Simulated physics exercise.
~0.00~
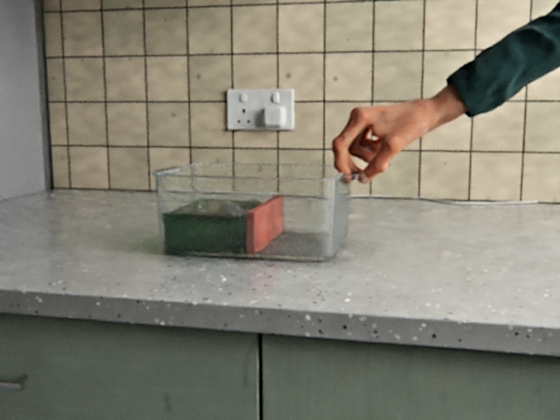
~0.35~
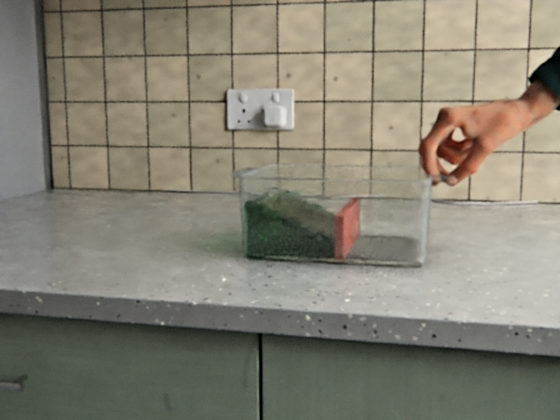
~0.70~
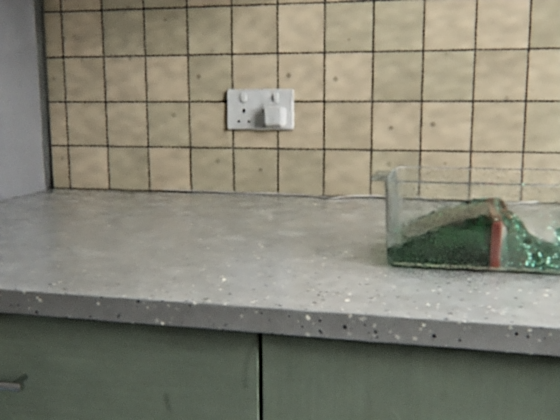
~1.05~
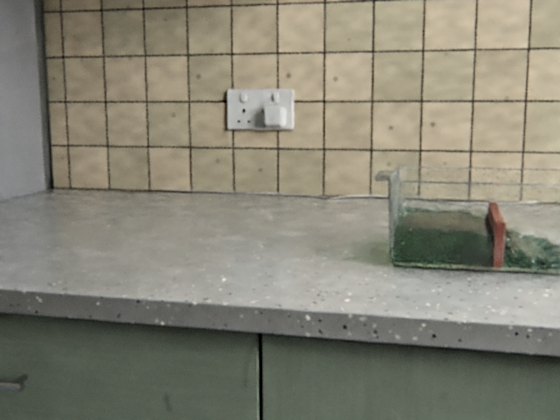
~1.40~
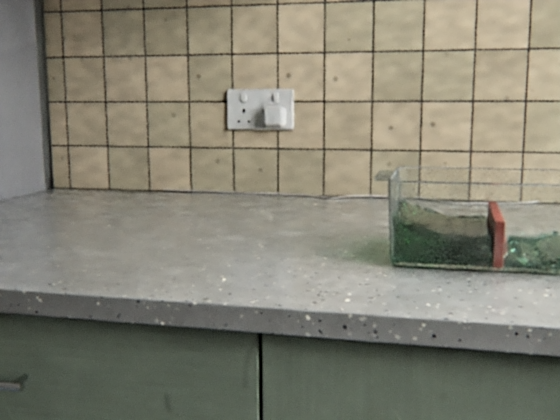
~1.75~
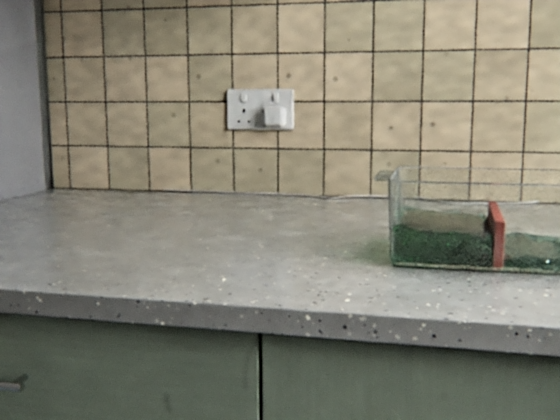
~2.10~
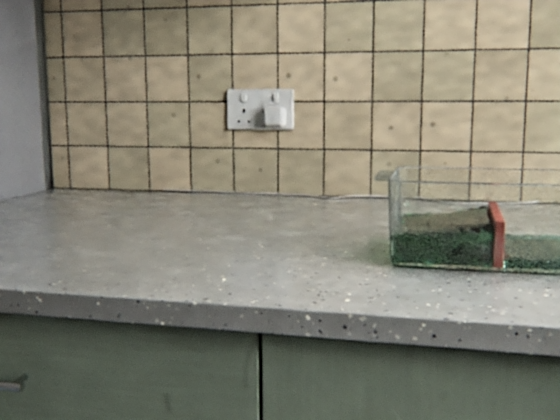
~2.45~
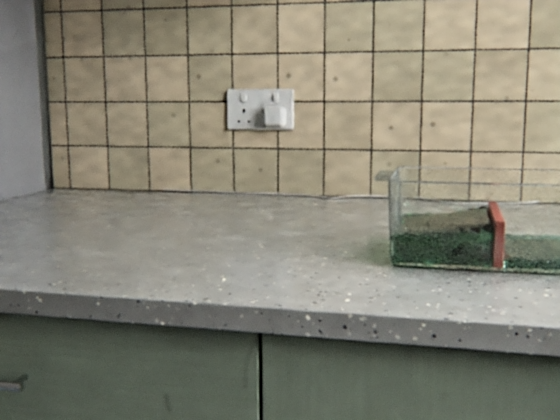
The clip opens on a clear oblong tub on a speckled grey counter, with green water held to the left of a low red wall and the right side empty. A hand in a dark green sleeve grips the right end and pulls the tub to the right, and the water piles up toward the left end. As the tub reaches the right edge of the view, the water surges back and spills over the wall. The tub stops, and the water sloshes on both sides before calming. It ends with a shallow layer on the right and most water still left of the upright wall.
